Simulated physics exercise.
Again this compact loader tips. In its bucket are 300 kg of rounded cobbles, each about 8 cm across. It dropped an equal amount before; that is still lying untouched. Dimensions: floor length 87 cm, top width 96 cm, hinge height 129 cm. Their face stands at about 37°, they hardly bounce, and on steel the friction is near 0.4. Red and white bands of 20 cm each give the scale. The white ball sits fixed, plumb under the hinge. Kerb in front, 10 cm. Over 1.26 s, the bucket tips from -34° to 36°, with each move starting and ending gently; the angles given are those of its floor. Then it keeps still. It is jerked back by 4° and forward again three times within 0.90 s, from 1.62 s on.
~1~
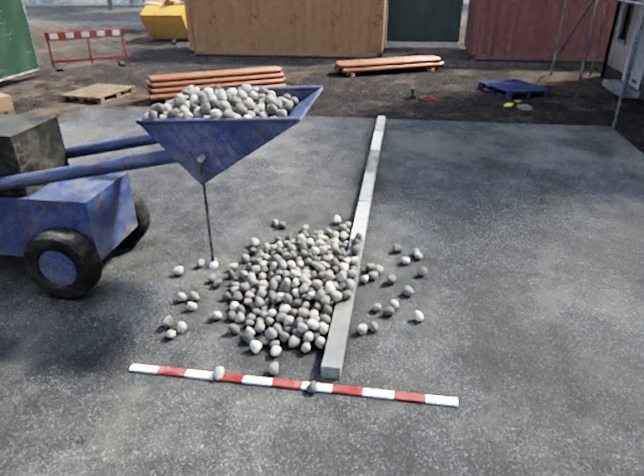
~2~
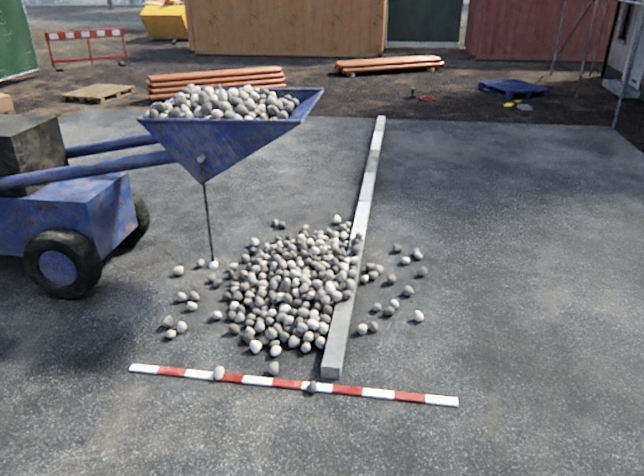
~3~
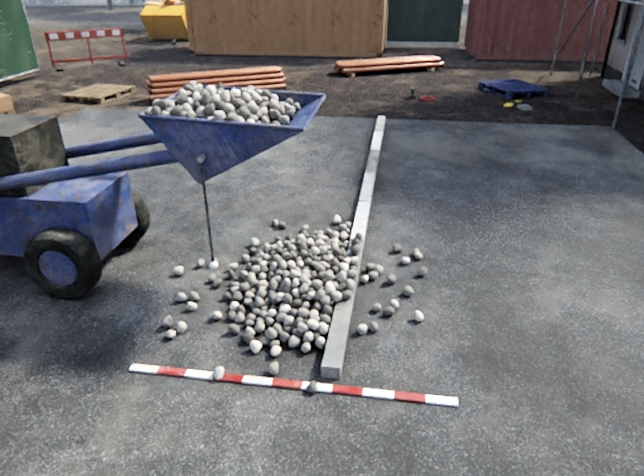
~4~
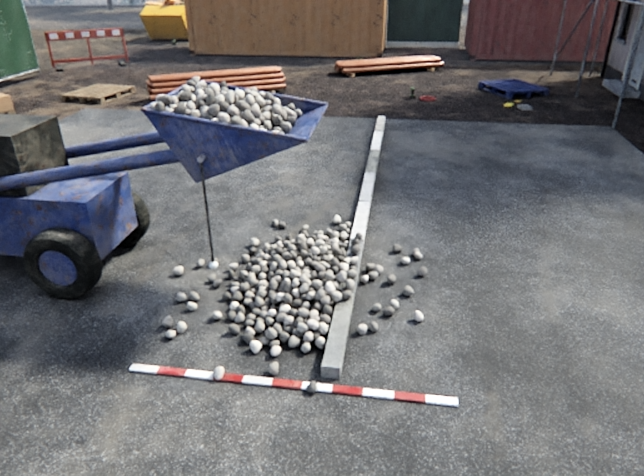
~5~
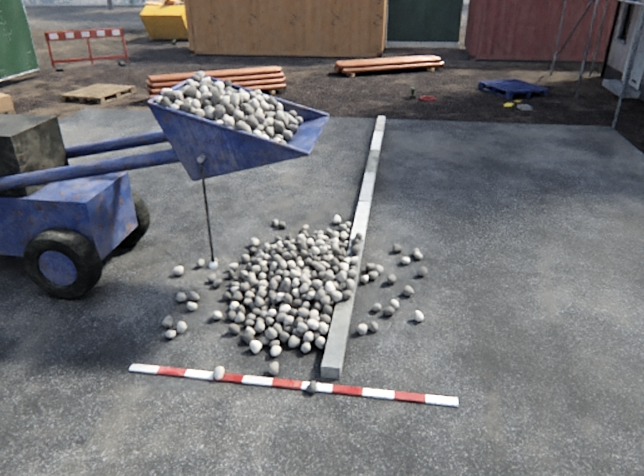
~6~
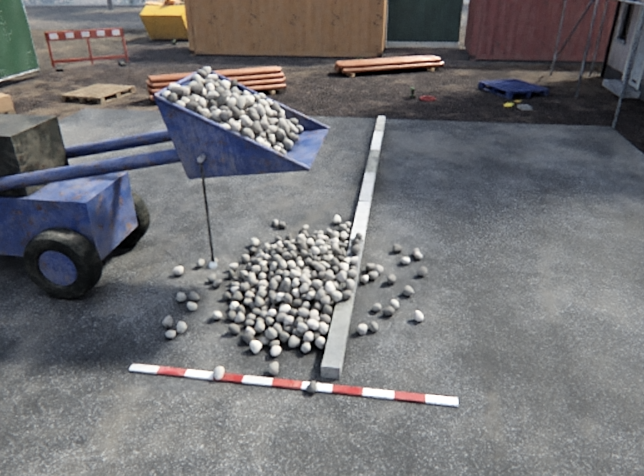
A paved yard with sheds, timber stacks and a yellow container at the back is seen from slightly above, the view staying still. On the left a blue loader with black tyres holds a bucket heaped with grey cobbles, beside a cobble pile against a pale kerb, behind a red and white striped bar. The bucket slowly tilts, its right lip sinking and left side rising, while the pile stays motionless.
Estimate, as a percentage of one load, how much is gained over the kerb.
Some 65 per cent is added.
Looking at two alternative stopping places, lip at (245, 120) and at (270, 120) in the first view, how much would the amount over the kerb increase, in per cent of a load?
Near 20 per cent from the first place, 40 from the second.
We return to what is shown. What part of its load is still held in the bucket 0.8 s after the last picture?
60 % still inside.
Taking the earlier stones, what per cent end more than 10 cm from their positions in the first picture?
About 5 per cent.
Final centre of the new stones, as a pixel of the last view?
(375, 280).
Then, 0.4 s after the last picture the floor is at 25°; in per cent of one load, 100 in the bucket, 97 on this side of the kerb, 4 over the kerb; the foremost stones are at (410, 273).
Then, 0.8 s after the last picture the floor is at 36°; in per cent of one load, 58 in the bucket, 138 on this side of the kerb, 4 over the kerb; the foremost stones are at (410, 273).
Then, 2.4 s after the last picture the floor is at 36°; in per cent of one load, 0 in the bucket, 132 on this side of the kerb, 69 over the kerb; the foremost stones are at (517, 307).
Then, 4.9 s after the last picture the floor is at 36°; in per cent of one load, 0 in the bucket, 132 on this side of the kerb, 69 over the kerb; the foremost stones are at (517, 307). Net gain over the kerb, 65.
